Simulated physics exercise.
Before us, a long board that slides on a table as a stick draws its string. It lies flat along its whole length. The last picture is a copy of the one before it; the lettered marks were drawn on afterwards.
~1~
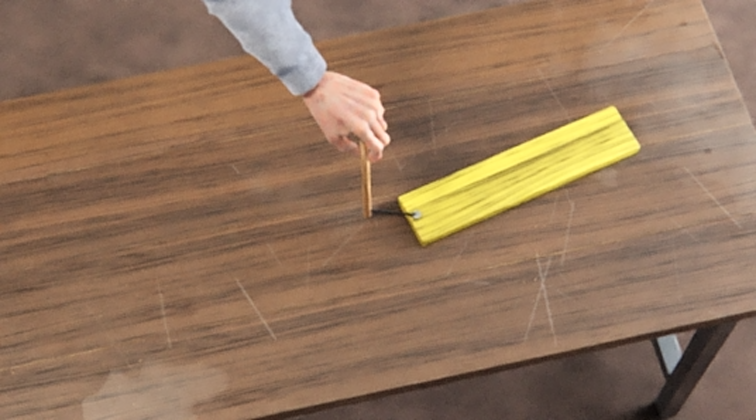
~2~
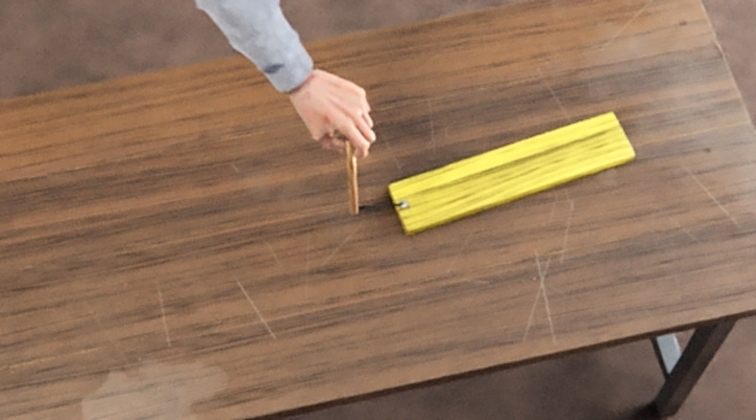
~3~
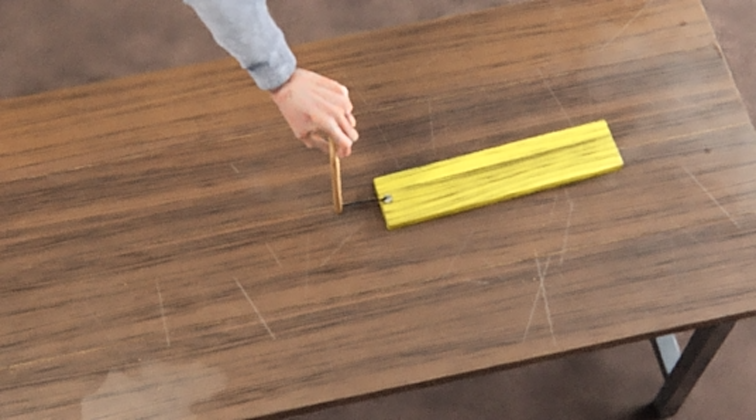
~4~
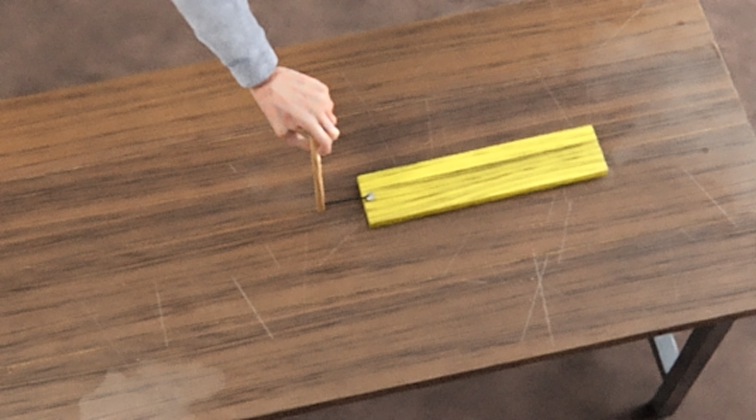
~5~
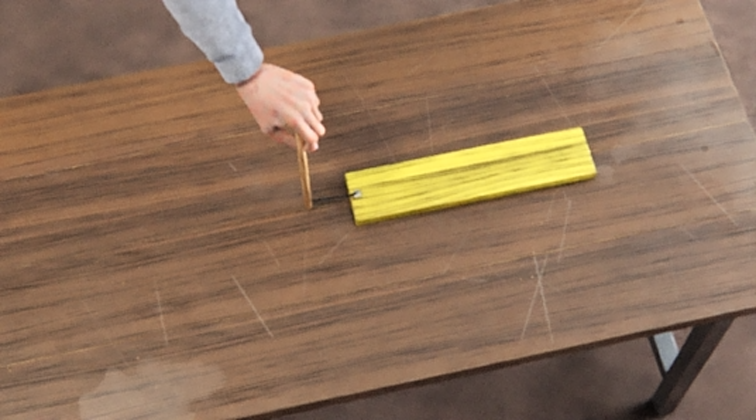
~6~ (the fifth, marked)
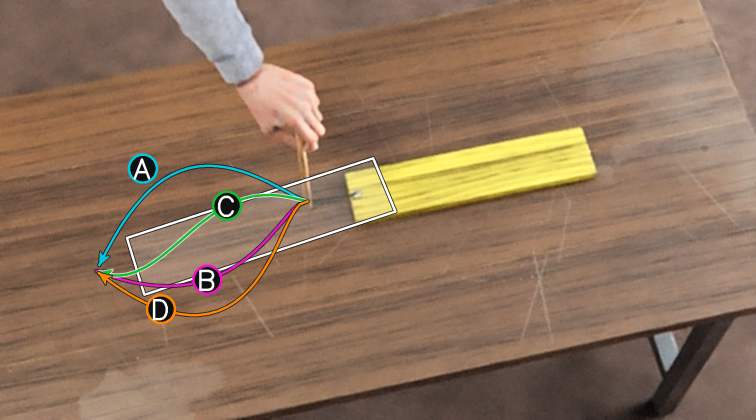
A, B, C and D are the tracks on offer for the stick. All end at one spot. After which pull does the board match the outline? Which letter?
C is the one.
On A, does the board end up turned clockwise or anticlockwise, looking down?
Anticlockwise.
On the copy, A from (308, 201) via (189, 168) to (99, 266); B from (308, 201) via (216, 276) to (96, 271); C from (308, 201) via (204, 221) to (99, 272); D from (308, 201) via (227, 307) to (98, 273); the outline at (262, 225).
On C. First, foot of the stick (227, 207), middle of the board (392, 181).
Then, foot of the stick (164, 256), middle of the board (325, 203).
Finally, foot of the stick (97, 272), middle of the board (263, 225); it lies in the outline.
By contrast, A leaves its middle at (252, 201); B leaves its middle at (267, 241); D leaves its middle at (268, 252).
